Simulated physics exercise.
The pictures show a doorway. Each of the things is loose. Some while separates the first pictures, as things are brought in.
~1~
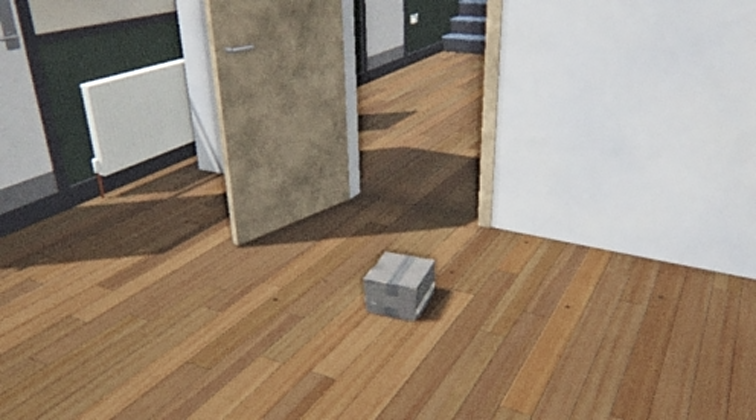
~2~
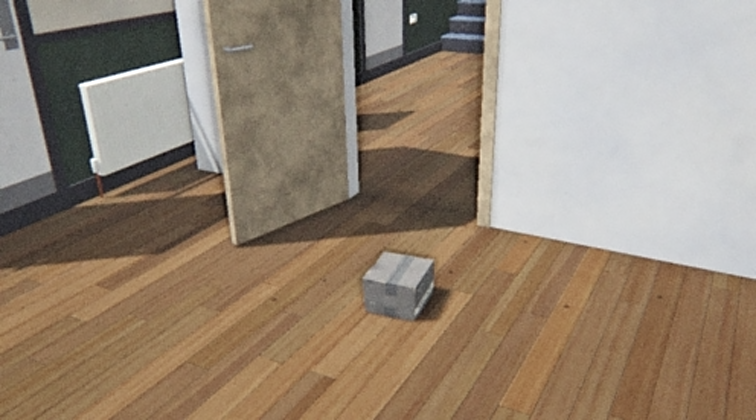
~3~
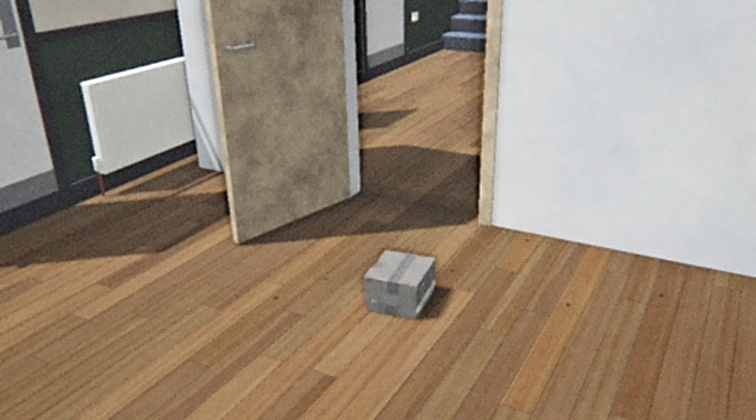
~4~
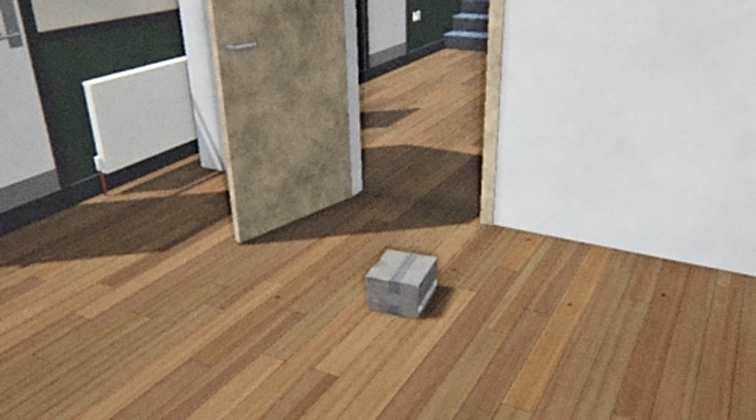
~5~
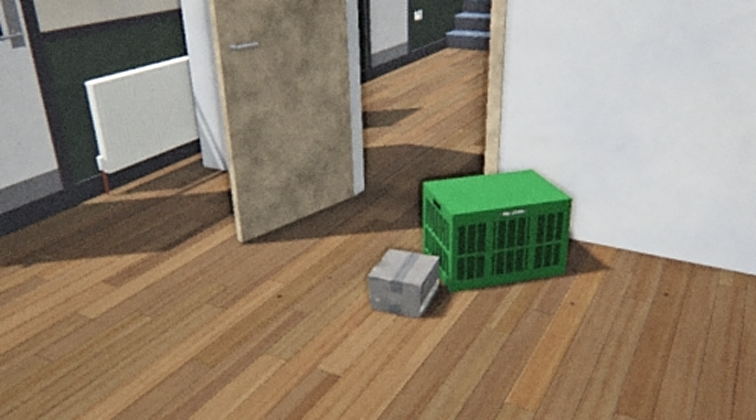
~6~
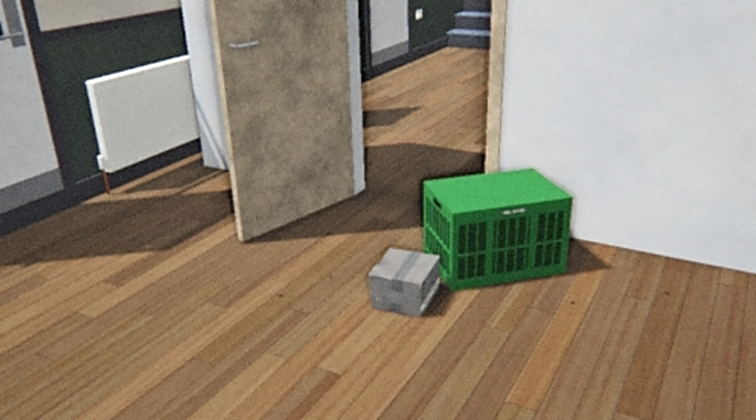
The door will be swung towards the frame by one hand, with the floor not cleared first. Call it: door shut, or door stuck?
Door shut.
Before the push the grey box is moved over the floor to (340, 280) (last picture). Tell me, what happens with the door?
Well, after that the door swings fully home.
Then, 0.60 s after the last picture, door 79° open.
Then, 1.00 s after the last picture, door 43° open.
Then, 1.30 s after the last picture, door 14° open.
At rest, door 0° open; both in place. Seen from the same camera at the end, green chest near (494, 227).
